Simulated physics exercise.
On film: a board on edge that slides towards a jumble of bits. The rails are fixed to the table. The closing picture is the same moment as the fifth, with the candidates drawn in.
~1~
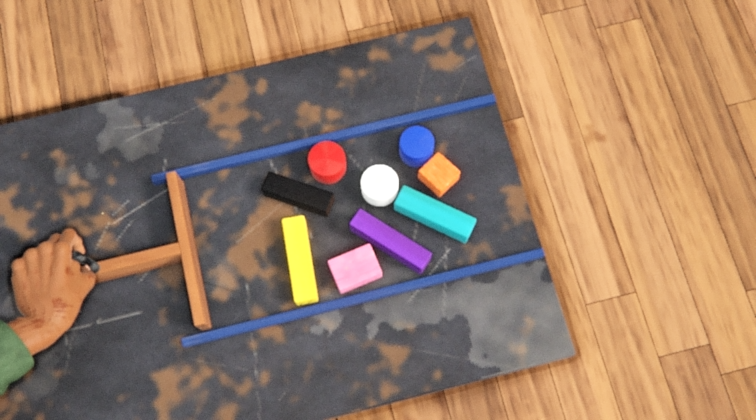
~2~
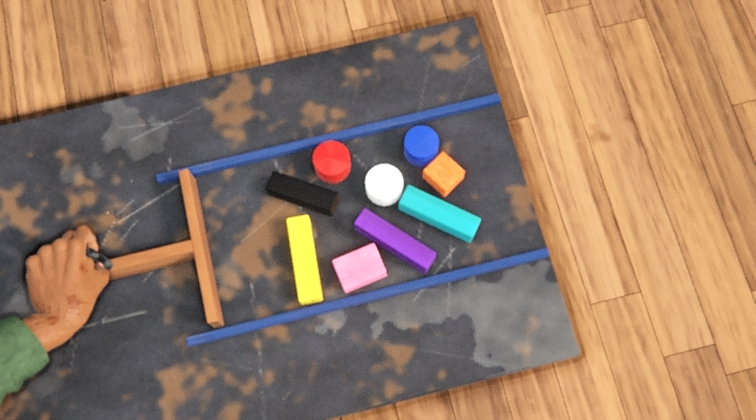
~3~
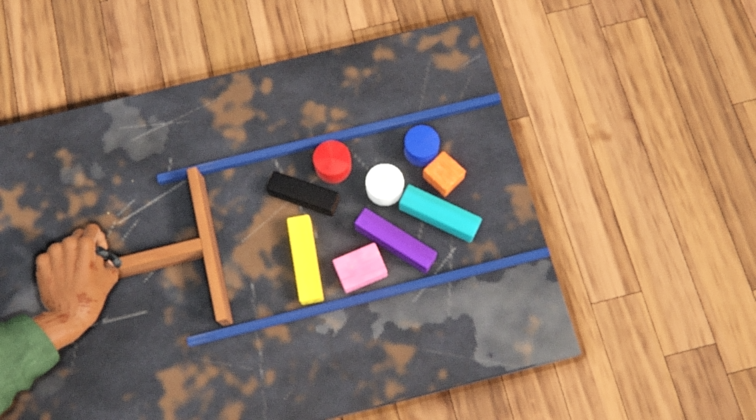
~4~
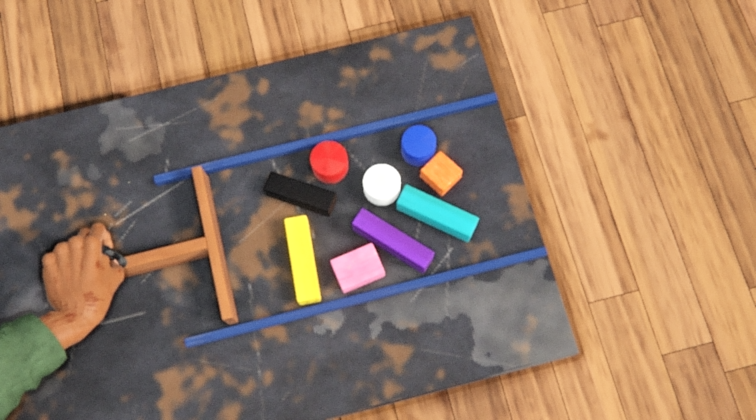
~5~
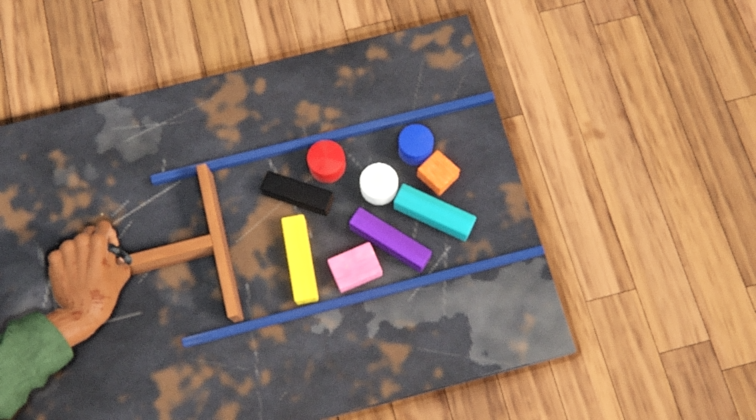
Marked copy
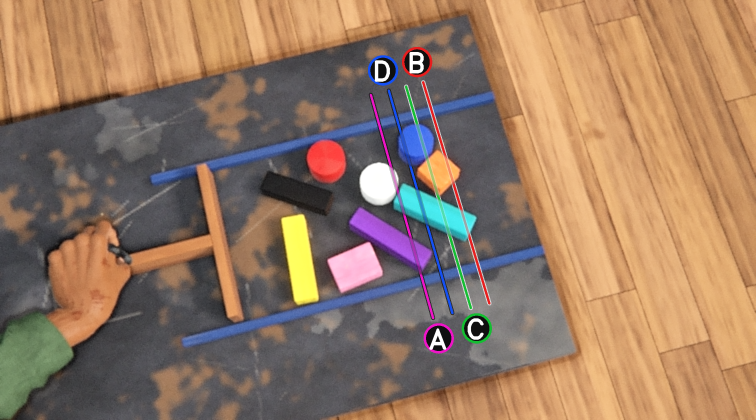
At first, a hand grips a wooden T-shaped pusher at the left of a dark, mottled surface, facing a scattered group of colourful blocks and round pieces between two blue strips. The hand then slides the pusher slightly right, narrowing the gap, while the pieces stay in their arrangement, untouched.
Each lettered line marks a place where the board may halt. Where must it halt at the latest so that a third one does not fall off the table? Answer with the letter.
At C, and not beyond.
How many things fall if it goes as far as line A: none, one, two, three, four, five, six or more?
By then, none.
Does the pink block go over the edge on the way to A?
No.
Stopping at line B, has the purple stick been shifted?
Yes.
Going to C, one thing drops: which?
The orange block goes over.
On the copy, A at (401, 202); B at (455, 188); C at (437, 193); D at (419, 197).
On C. First, board (296, 218); red tin (330, 160); pink block (360, 267).
Then, board (374, 199); orange block (464, 169); turquoise stick (467, 204).
Finally, board (434, 183); orange block over the edge; turquoise stick (524, 190); one fallen.
By contrast, A is within the limit but short; B drops four; D is within the limit but short.
